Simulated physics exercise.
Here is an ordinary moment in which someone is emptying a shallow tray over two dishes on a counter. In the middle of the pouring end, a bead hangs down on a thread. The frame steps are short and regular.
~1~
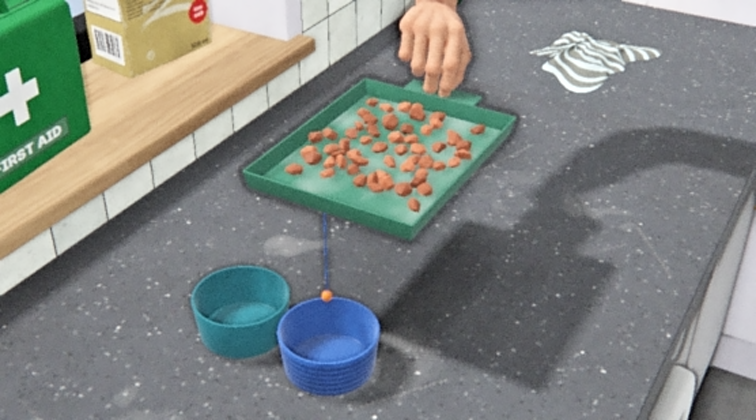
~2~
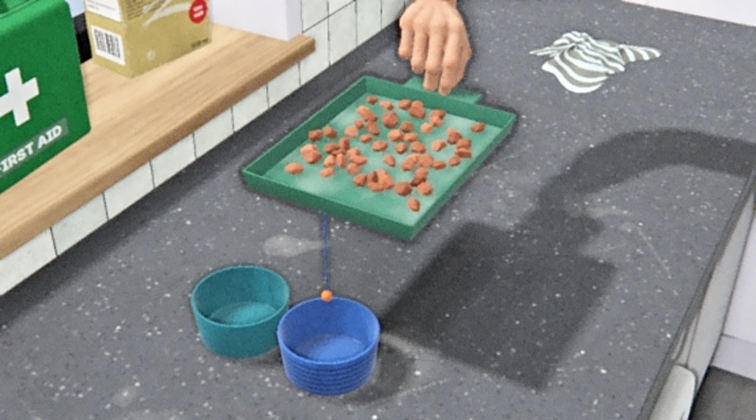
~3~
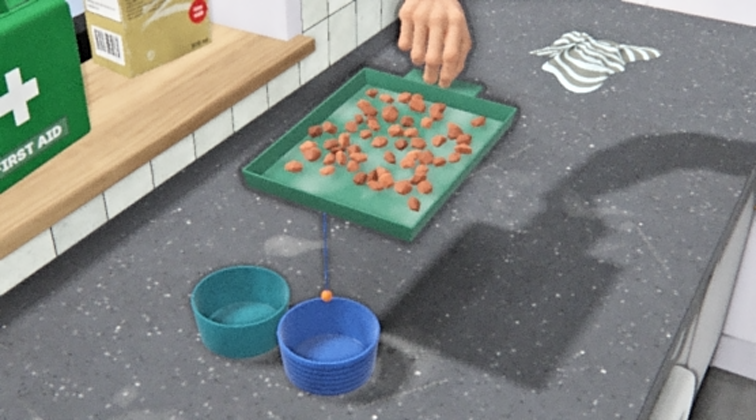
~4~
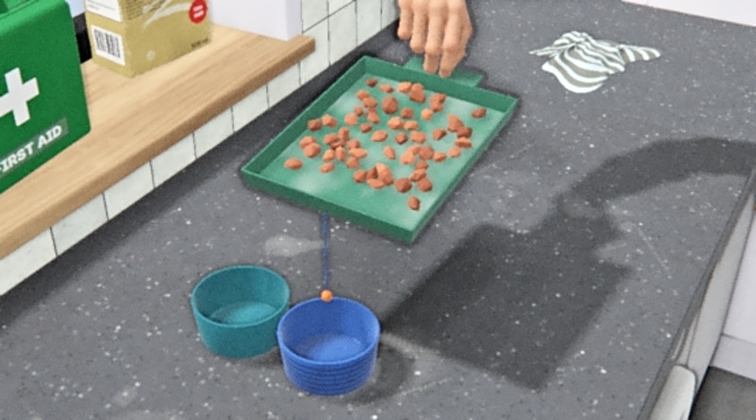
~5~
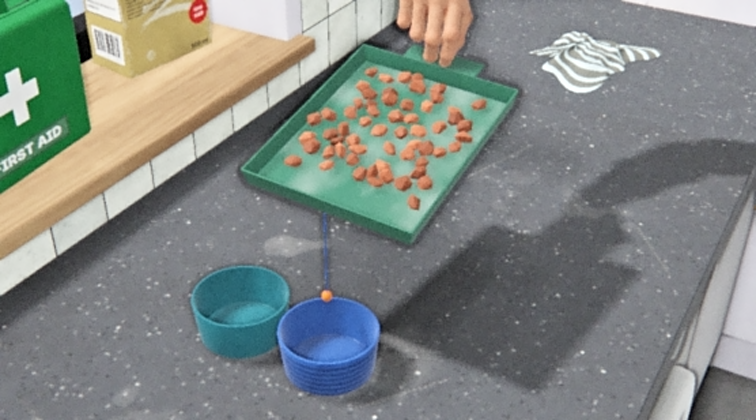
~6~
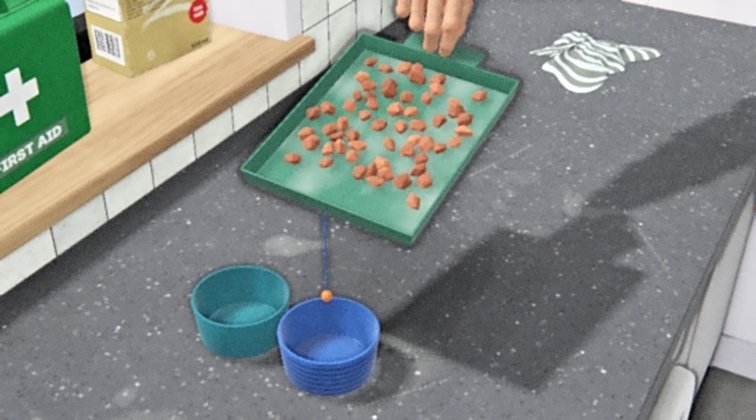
Green tray of reddish-brown chunks slowly tilting in a hand above teal and blue dishes on a dark speckled counter.
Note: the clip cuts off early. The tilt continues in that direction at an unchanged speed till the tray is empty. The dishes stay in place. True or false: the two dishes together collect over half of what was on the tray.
False, they collect less than half.
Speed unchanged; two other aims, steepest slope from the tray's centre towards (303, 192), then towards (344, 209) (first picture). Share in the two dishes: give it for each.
About 90 % and 50 %.
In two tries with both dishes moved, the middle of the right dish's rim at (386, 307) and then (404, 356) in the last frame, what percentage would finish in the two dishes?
First placement: Some 10 %; second placement: Some 90 %.
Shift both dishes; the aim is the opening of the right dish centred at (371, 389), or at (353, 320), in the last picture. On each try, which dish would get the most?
Result, try one: The right of the two; try two: The right of the two.
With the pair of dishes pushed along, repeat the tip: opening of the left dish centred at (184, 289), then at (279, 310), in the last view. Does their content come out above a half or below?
Try 1: A minority of it. Try 2: A majority of it.
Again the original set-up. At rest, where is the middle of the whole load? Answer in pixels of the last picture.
Close to (365, 389) in the last picture.
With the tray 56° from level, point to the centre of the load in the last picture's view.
Near (371, 192).
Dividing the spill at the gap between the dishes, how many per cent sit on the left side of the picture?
Roughly 20 percent.
Soon, tray tipped steeply; nearly all on the tray; a stray few in the air.
A while on, tray tipped right over; about two thirds on the tray; a small part in the right dish; a small part outside both; a small part in the air.
Towards the end, tray tipped past a quarter turn; about a third in the right dish; about two thirds outside both.
Finally, tray tipped past a quarter turn; about a third in the right dish; none in the left dish; about two thirds outside both.
